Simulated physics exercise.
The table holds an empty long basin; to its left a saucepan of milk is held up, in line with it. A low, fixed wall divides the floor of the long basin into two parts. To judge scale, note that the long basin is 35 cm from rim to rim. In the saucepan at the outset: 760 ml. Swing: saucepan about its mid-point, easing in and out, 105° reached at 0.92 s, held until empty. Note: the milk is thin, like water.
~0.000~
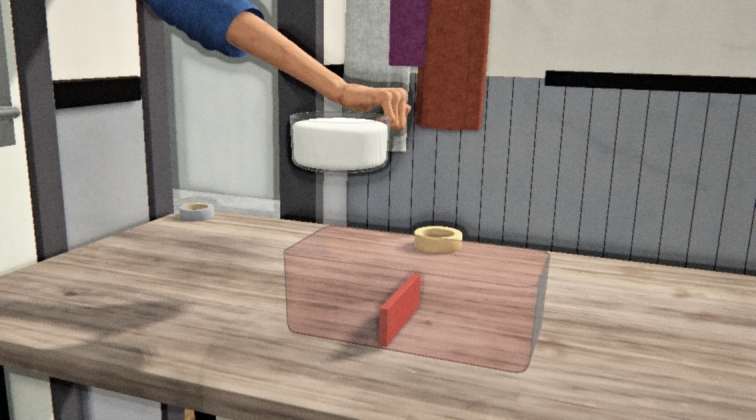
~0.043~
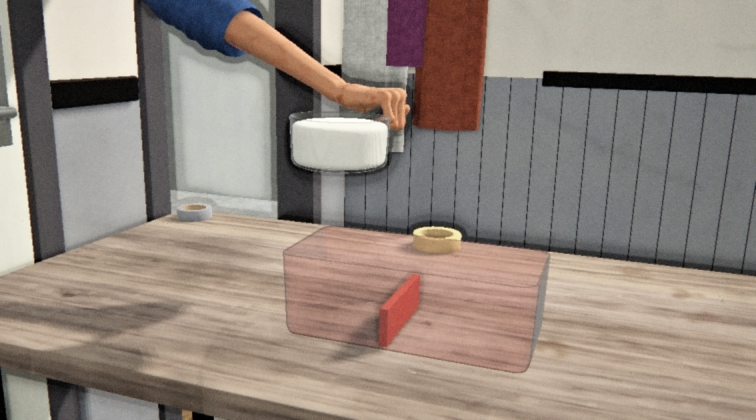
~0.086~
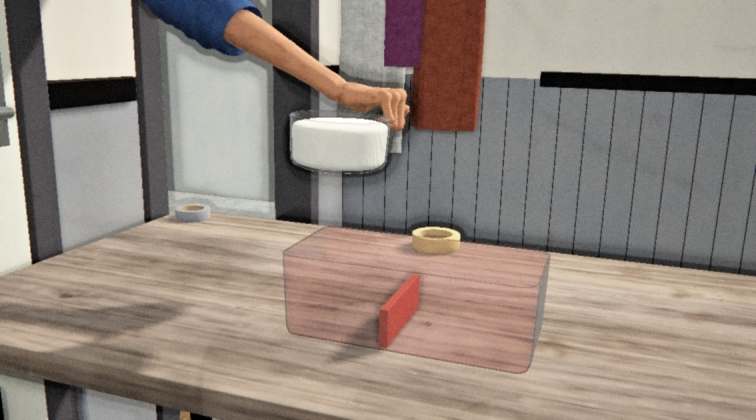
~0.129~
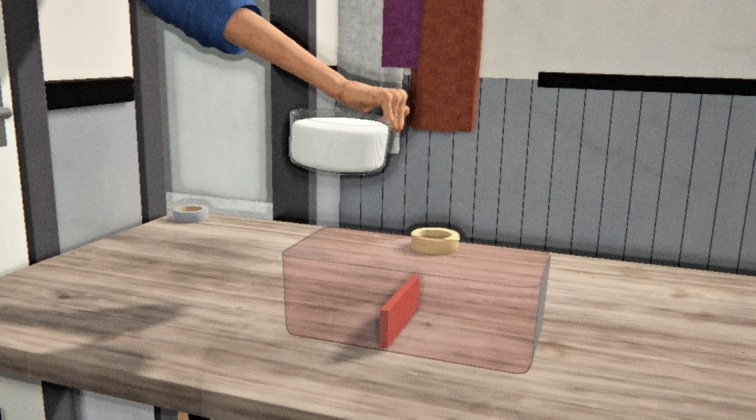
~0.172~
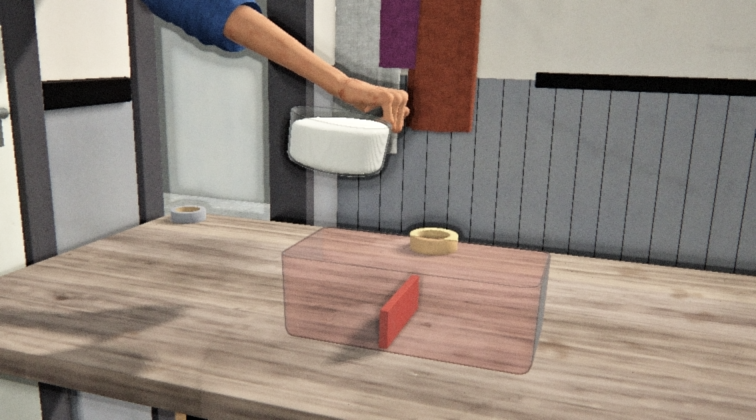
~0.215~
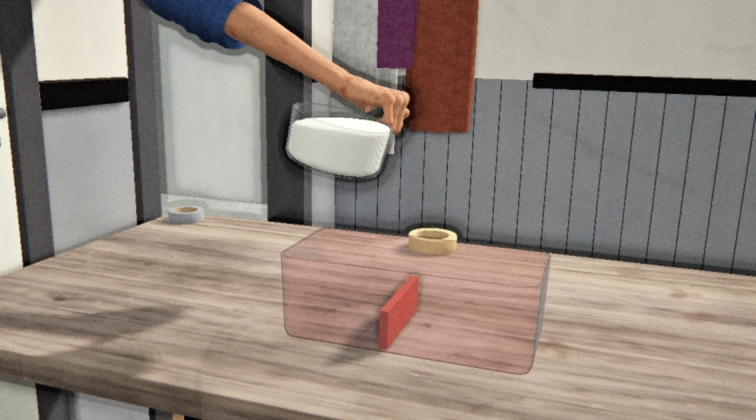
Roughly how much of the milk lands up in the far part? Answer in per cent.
Around 78 %.
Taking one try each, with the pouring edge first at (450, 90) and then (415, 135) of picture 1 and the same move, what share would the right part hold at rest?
I'd expect close to 95 per cent and then close to 95 per cent.
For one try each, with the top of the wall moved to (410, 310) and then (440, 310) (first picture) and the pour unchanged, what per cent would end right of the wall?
In turn about 65 and 30 per cent.
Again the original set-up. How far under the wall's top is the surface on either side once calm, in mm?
On the left it's about 48 mm; on the right, about 34 mm.
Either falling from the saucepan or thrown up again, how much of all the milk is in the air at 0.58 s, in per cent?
Near 40 per cent at that moment.
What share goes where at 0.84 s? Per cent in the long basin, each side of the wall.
Near 8 on the left, 76 on the right.
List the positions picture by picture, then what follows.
The first frame shows tilt 0°; pouring edge (386, 121); surface from (300, 122) to (386, 127); the long basin's rim runs from (306, 239) to (544, 270); the wall's top is at (401, 291).
The second frame shows tilt 1°; pouring edge (386, 122); surface from (299, 122) to (386, 127).
The third frame shows tilt 2°; pouring edge (387, 123); surface from (299, 121) to (387, 128).
The fourth frame shows tilt 5°; pouring edge (388, 126); surface from (299, 121) to (387, 129).
The fifth frame shows tilt 9°; pouring edge (388, 129); surface from (299, 121) to (388, 129).
The sixth frame shows tilt 14°; pouring edge (389, 133); surface from (298, 121) to (389, 130).
By 0.58 s the tilt is 73° and 46 per cent is still to pour, 1 is left of the wall and 14 right of it.
By 0.84 s the tilt is 103° and 7 per cent is still to pour, 8 is left of the wall and 76 right of it.
By 1.12 s the tilt is 105° and 0 per cent is still to pour, 20 is left of the wall and 78 right of it.
By 1.42 s the tilt is 105° and 0 per cent is still to pour, 21 is left of the wall and 78 right of it.
At rest 21 per cent lies left of the wall, 78 right of it and 1 outside.
